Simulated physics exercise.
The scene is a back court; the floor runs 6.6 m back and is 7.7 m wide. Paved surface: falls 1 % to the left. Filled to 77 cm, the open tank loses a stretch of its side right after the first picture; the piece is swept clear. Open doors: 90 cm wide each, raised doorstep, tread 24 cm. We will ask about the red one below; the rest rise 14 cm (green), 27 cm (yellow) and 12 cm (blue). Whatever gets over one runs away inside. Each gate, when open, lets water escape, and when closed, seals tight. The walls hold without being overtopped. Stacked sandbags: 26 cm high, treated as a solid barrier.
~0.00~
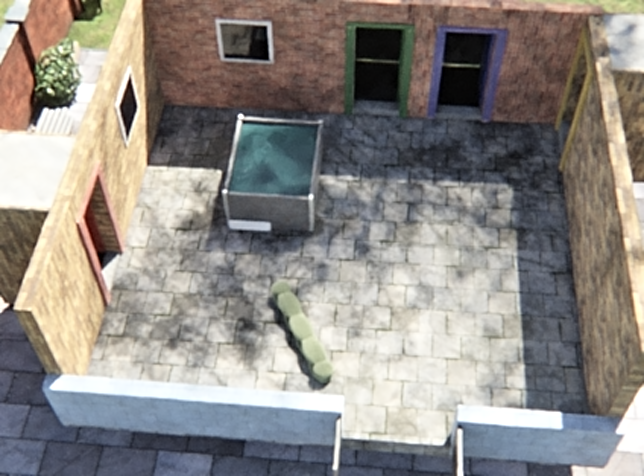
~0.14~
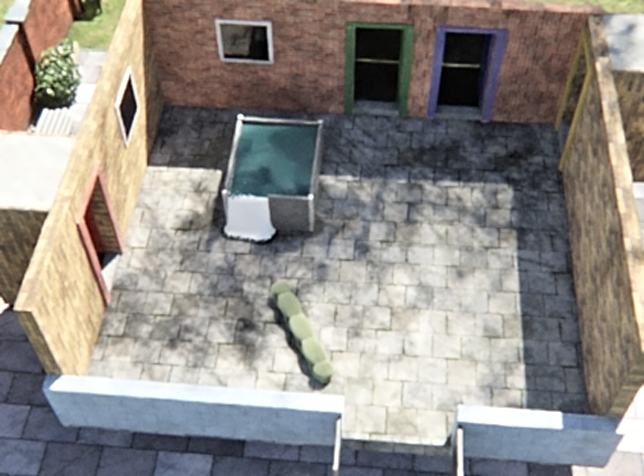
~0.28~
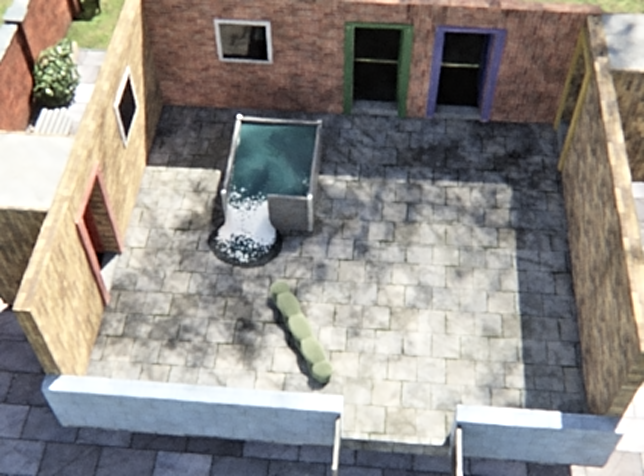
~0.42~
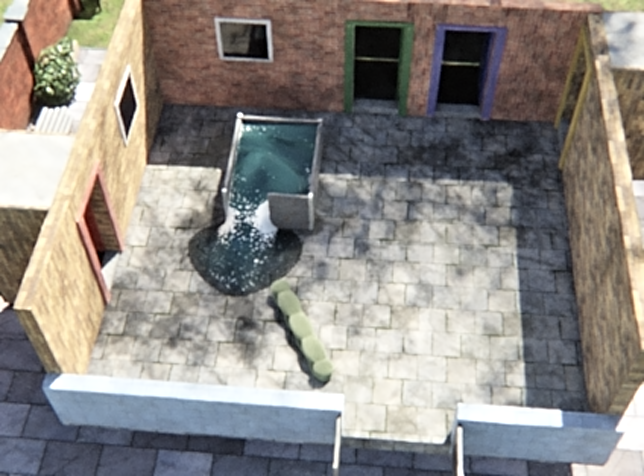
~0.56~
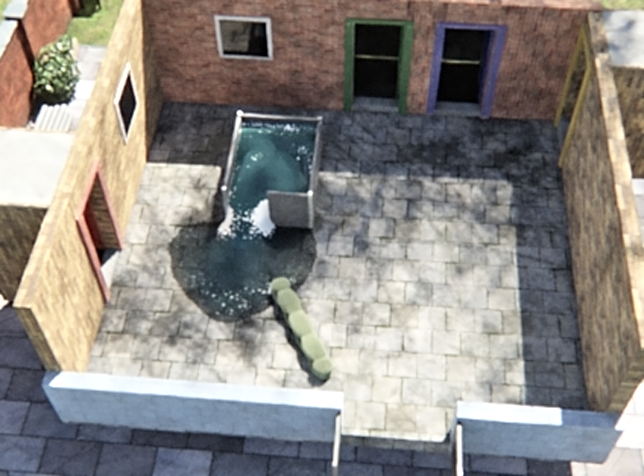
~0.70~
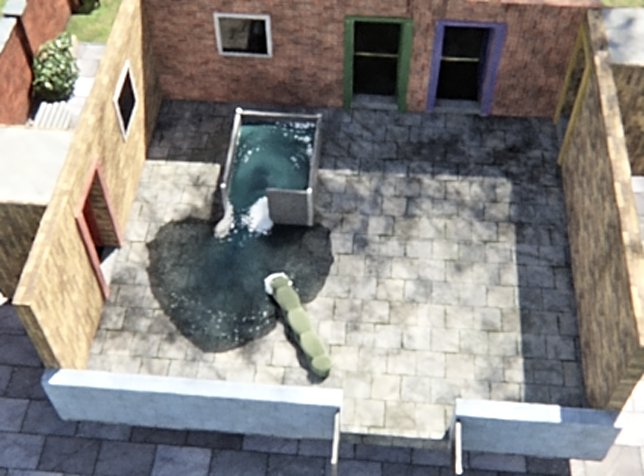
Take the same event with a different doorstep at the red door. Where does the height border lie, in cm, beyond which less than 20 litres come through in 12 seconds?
It lies at roughly 11.5 cm.
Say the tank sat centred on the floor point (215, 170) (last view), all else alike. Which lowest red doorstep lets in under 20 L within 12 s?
Then it needs to be around 16 cm high.
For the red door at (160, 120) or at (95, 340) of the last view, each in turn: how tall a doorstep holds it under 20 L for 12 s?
You'd want roughly 6.0 cm there first, then roughly 15 cm.
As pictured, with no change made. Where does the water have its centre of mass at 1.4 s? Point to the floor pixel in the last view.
The balance point sits at roughly (252, 224).
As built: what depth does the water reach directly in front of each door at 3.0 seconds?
Lab note, cm: Green 0; red 7; yellow 0; blue 0.
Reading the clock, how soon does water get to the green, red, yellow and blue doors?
Arrival: Green 10.5 s, red 1.1 s, yellow 11.0 s, blue not within the 12 s.
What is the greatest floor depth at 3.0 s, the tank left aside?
Up to some 26 cm.
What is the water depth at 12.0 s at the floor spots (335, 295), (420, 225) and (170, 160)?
Respectively 1 cm, 2 cm and 6 cm.
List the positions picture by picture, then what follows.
Still water, 77 cm deep, in the open tank at (275, 159); the red door at (103, 239) is dry, in the first frame.
The front is at (256, 241), 0.4 m from the gap at (250, 213); 0.2 m2 of floor is wet, 77 cm left at the back, in the second frame.
The front is at (238, 262), 0.8 m from the gap at (249, 215); 0.7 m2 of floor is wet, 77 cm left at the back, in the third frame.
The front is at (226, 290), 1.4 m from the gap at (250, 214); 1.9 m2 of floor is wet, 74 cm left at the back, in the fourth frame.
The front is at (224, 318), 2.0 m from the gap at (249, 212); 3.3 m2 of floor is wet, 68 cm left at the back, in the fifth frame.
The gap is at (248, 210), the front 2.6 m out at (209, 347); the back of the open tank holds 66 cm; the red door at (101, 233), 2.5 m from the gap, is still 0.7 m from the nearest water, in the sixth frame.
After 1.4 s water covers 25 % of the floor, deepest (34 cm) near (239, 229); 12 cm at the red door, 0 litres in over its 8 cm doorstep.
After 3.0 s water covers 35 % of the floor, deepest (26 cm) near (78, 397); 7 cm at the red door, 14 litres in over its 8 cm doorstep.
After 12.0 s water covers 90 % of the floor, deepest (10 cm) near (78, 397); 7 cm at the red door, 69 litres in over its 8 cm doorstep.
At the red door as built, the water arrived by 1.1 s and peaked near 15 cm at 4.2 s.
With a doorstep of 10 cm, 36 litres would have come in within the 12 s; with 14 cm, 5 litres. So under 20 litres takes about 11.5 cm.
